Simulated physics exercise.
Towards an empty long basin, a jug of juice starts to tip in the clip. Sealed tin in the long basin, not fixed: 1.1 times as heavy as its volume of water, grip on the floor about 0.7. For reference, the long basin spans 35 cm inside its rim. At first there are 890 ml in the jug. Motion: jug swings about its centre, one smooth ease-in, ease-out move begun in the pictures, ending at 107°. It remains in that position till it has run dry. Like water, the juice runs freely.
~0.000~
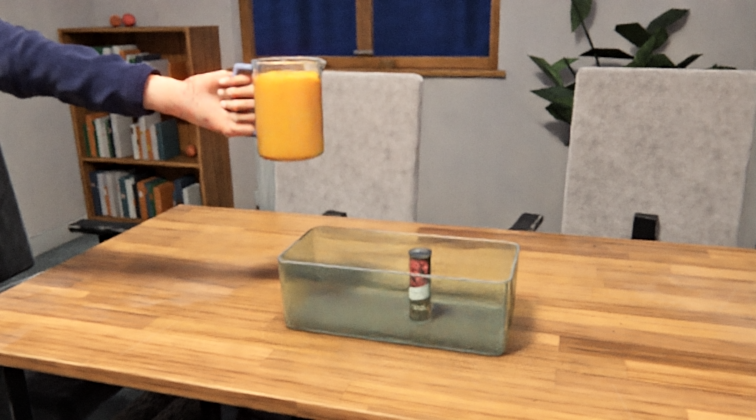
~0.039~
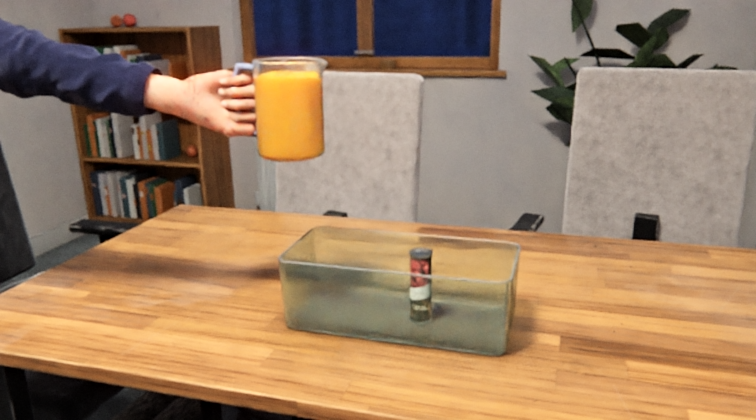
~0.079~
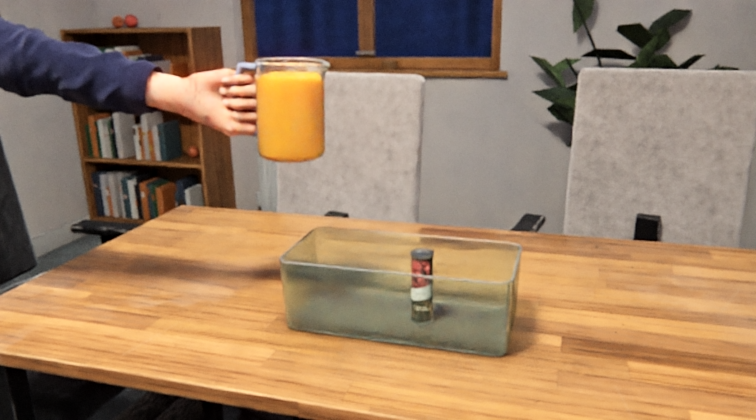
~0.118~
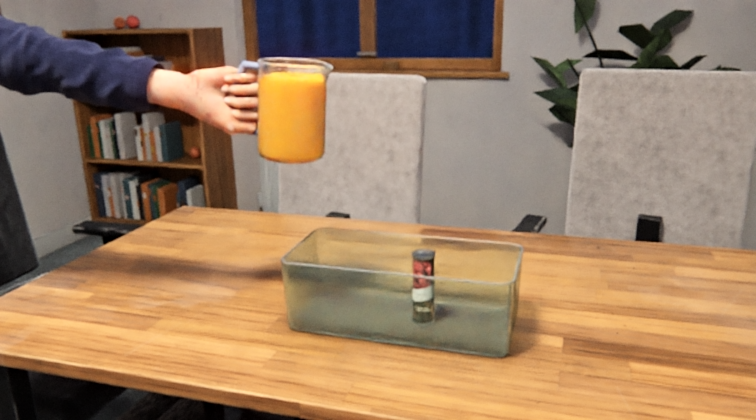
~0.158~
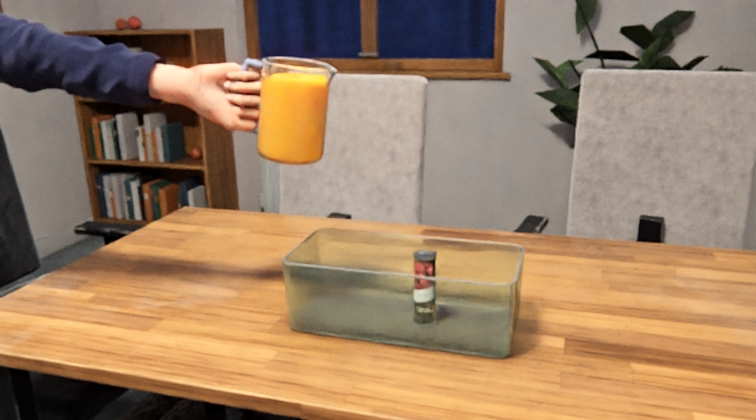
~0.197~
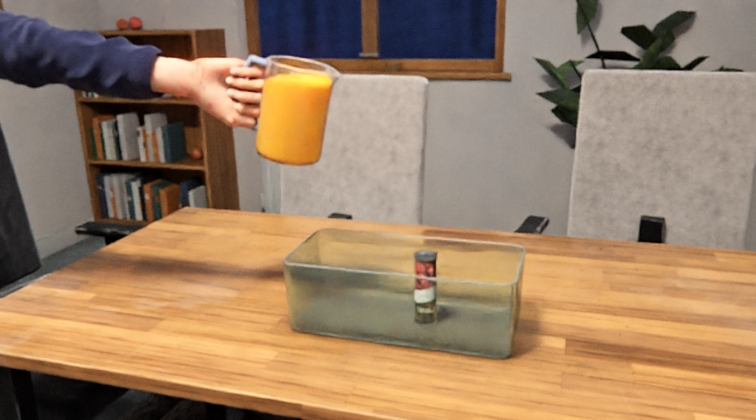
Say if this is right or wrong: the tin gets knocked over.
Right, it gets knocked over.
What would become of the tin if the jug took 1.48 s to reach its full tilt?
Outcome - the tin ends up overturned.
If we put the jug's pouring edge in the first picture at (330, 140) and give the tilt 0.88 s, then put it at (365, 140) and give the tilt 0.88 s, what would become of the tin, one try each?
The tin stays vertical the first time and overturns the second time.
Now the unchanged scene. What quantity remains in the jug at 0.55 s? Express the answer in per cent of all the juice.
About 84 per cent.
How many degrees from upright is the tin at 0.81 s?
The lean is some 0° away from upright.
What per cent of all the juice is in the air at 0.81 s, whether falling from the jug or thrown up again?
32 in a hundred, give or take.
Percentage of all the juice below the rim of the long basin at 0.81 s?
Some 34 per cent.
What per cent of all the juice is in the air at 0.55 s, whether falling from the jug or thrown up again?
Near 16 per cent at that time.
After 0.55 s the tilt is 74° and 84 per cent is still to pour; the tin stands where it began.
After 0.81 s the tilt is 105° and 35 per cent is still to pour; the tin stands 2 cm from where it began.
After 1.08 s the tilt is 107° and 5 per cent is still to pour; the tin lies on its side.
After 1.38 s the tilt is 107° and 0 per cent is still to pour; the tin lies on its side.
In the end the tin lies on its side.
